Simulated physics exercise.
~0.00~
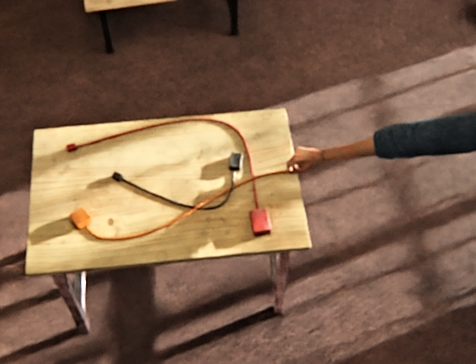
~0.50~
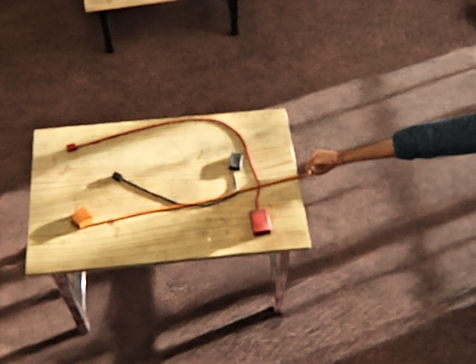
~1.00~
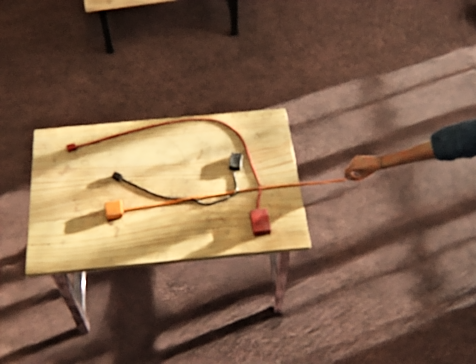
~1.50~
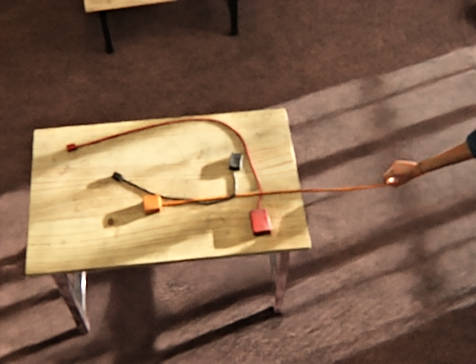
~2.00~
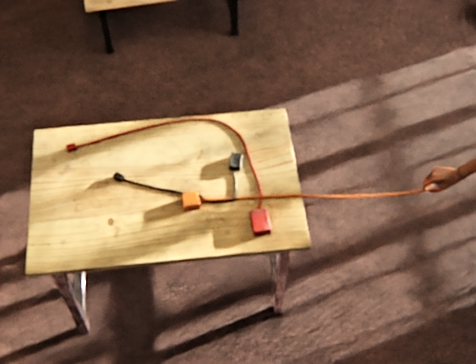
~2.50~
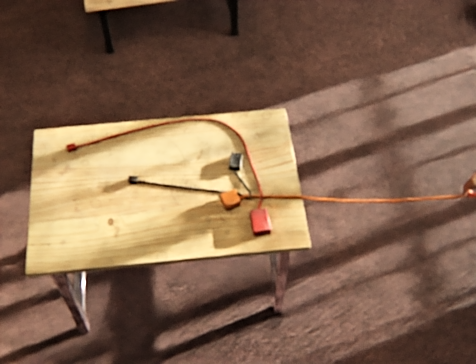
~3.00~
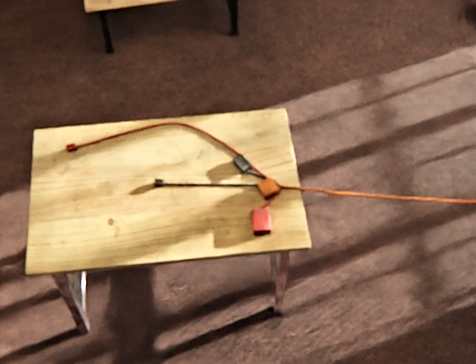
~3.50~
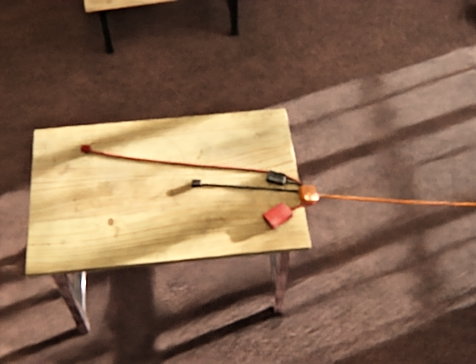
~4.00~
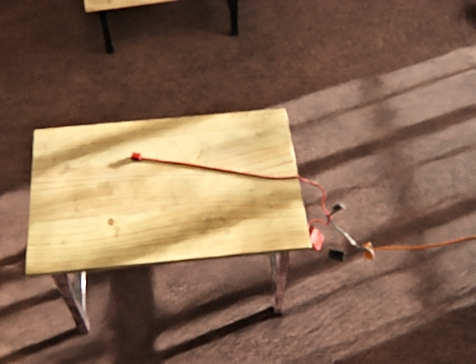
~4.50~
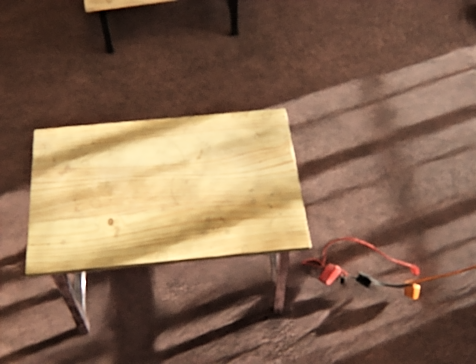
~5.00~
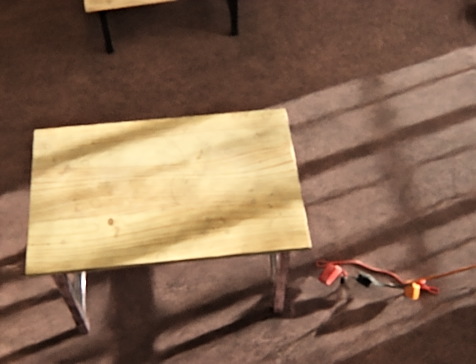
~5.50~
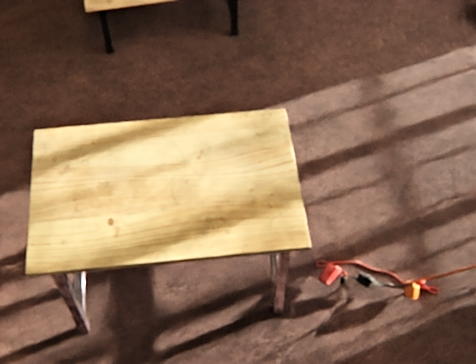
Orange lead drawn rightwards by a hand, its charger catching the black and red leads and dragging all three off the table.
